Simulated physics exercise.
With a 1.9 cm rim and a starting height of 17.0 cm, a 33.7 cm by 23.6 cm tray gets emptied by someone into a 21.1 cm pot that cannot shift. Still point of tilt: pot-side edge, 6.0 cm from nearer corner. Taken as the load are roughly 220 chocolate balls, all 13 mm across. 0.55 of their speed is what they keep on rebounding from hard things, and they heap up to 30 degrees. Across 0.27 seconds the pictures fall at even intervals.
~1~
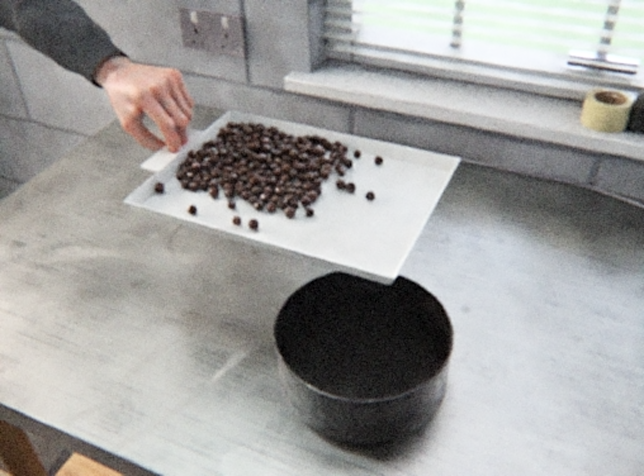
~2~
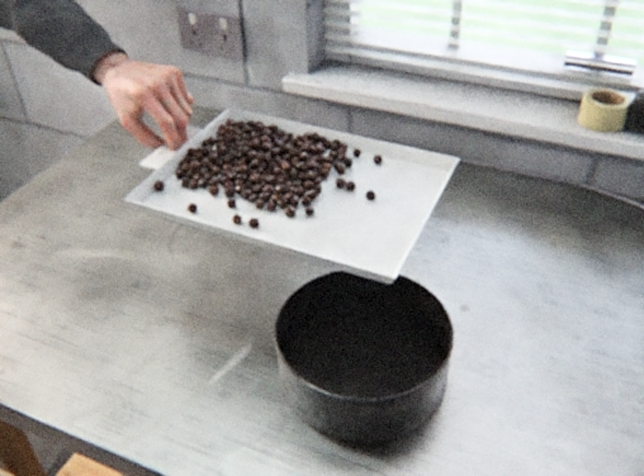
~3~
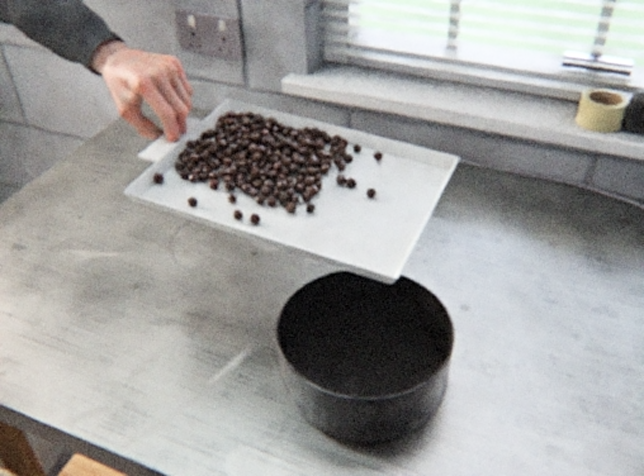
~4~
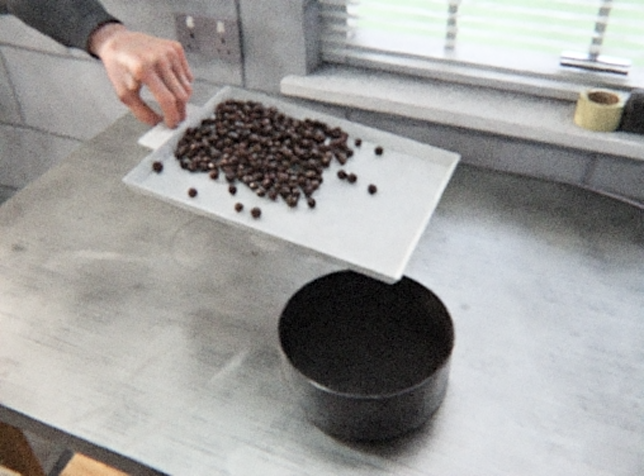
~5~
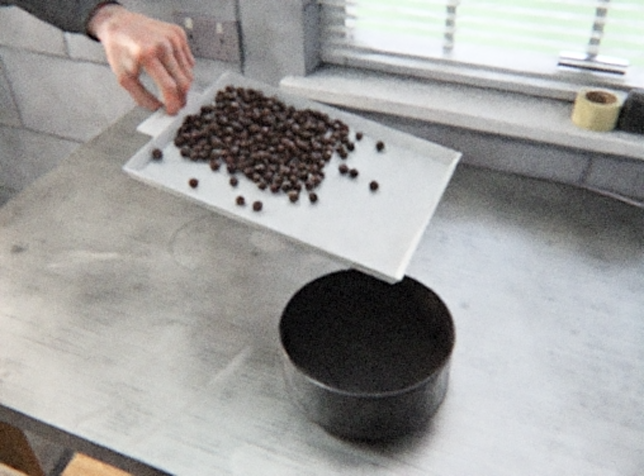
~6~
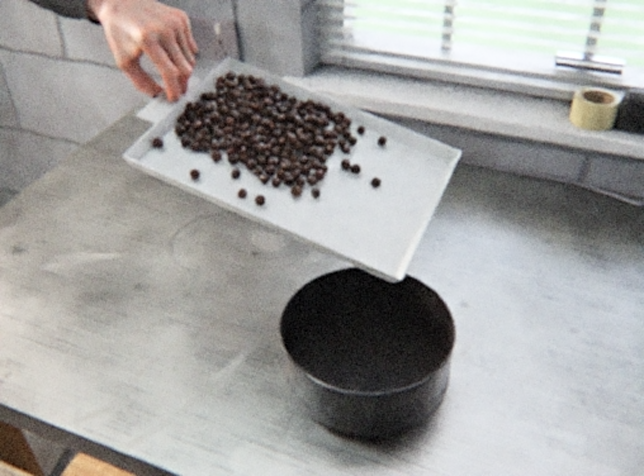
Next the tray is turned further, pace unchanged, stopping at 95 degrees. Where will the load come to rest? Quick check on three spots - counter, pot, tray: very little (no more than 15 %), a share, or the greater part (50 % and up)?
Counter - the greater part; pot - a share; tray - very little.
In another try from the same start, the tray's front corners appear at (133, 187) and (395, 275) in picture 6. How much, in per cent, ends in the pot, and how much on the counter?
Split: Pot = 100, counter = 0.
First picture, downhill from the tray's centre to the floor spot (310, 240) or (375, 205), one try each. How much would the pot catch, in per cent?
I'd put it at about 90 per cent for the first tilt and about 10 per cent for the second.
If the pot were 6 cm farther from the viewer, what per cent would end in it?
With that change it comes to something like 35 in a hundred.
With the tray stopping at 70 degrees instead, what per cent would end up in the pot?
It would be near 45 per cent.
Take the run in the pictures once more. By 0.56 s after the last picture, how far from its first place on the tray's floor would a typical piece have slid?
By then it sits near 25 cm from where it began.
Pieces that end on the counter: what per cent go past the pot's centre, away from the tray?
That works out to about 100 percent.
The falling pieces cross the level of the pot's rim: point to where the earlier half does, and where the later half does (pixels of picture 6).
Roughly (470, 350) to begin with, later roughly (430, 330).
Then, 0.56 s after the last picture, tilt 52 degrees; the tray holds 70 %, the pot 0 %.
Then, 0.94 s after the last picture, tilt 78 degrees; the tray holds 20 %, the pot 25 %.
Then, 1.40 s after the last picture, tilt 95 degrees; the tray holds 0 %, the pot 40 %.
In the end, counter 60 %, pot 40 %, tray 0 %.
